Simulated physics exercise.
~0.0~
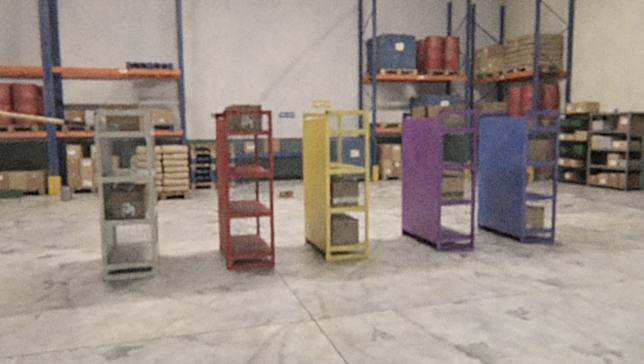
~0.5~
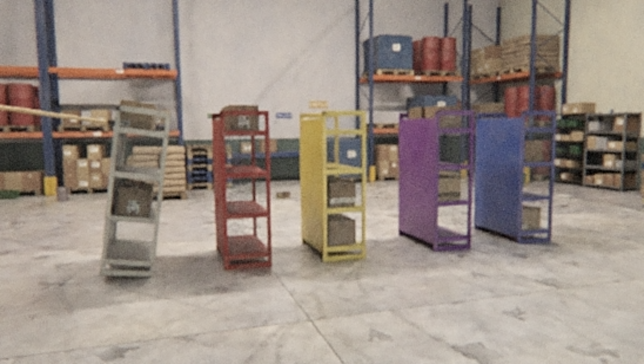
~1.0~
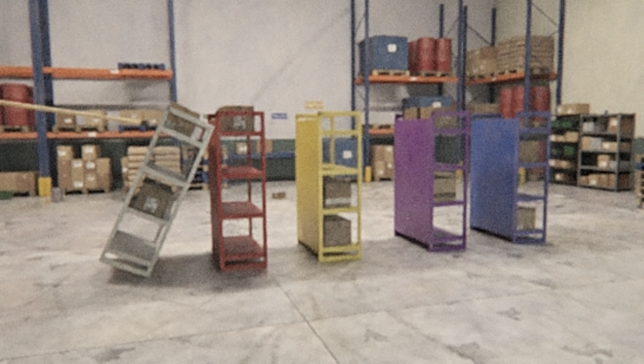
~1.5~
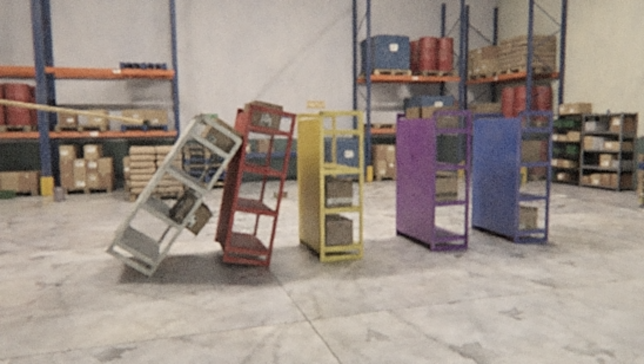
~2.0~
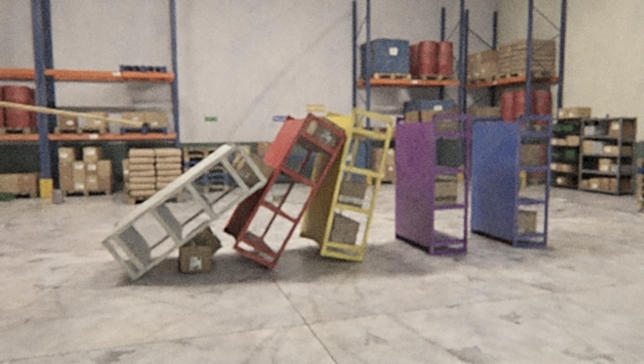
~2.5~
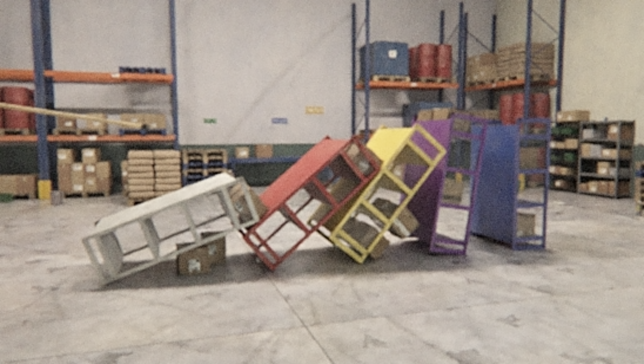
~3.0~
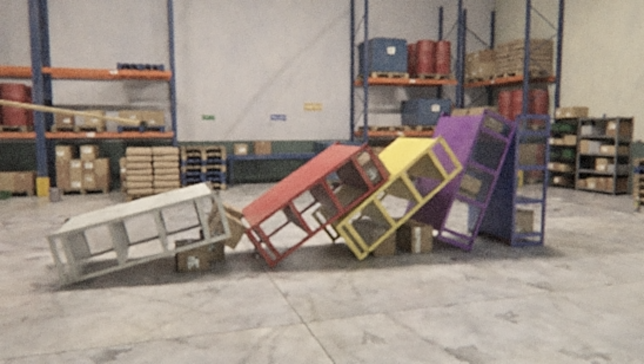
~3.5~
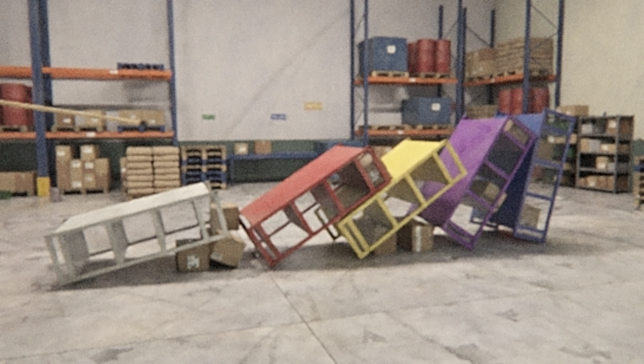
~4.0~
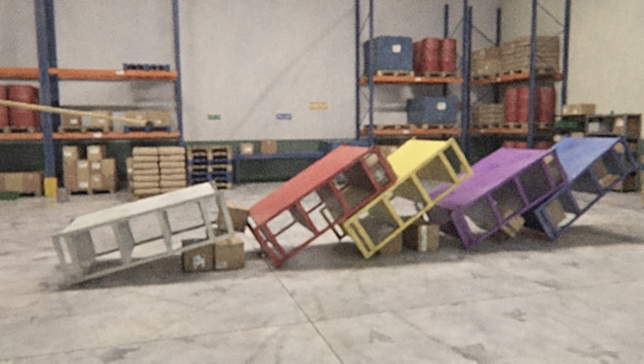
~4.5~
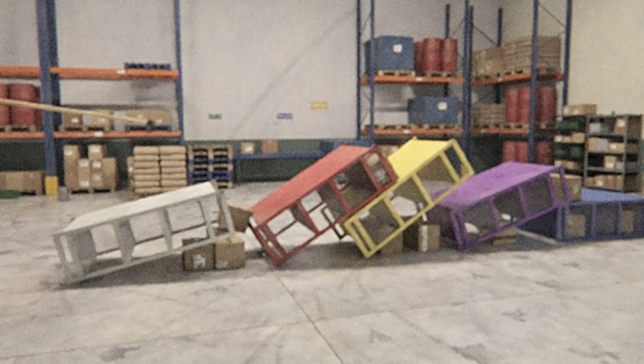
At first, five open shelf units, grey, red, yellow, purple and blue, stand in a row on a warehouse floor, some shelves holding cartons. A pole reaching in from the left pushes the top of the grey unit, which tilts right and strikes the red one. The red unit leans into the yellow, while the grey slides down and cartons spill beneath it. The yellow tips against the purple, which topples into the blue. Finally the blue unit falls flat on the right, and the other four rest slanted in a line, with cartons scattered among them.
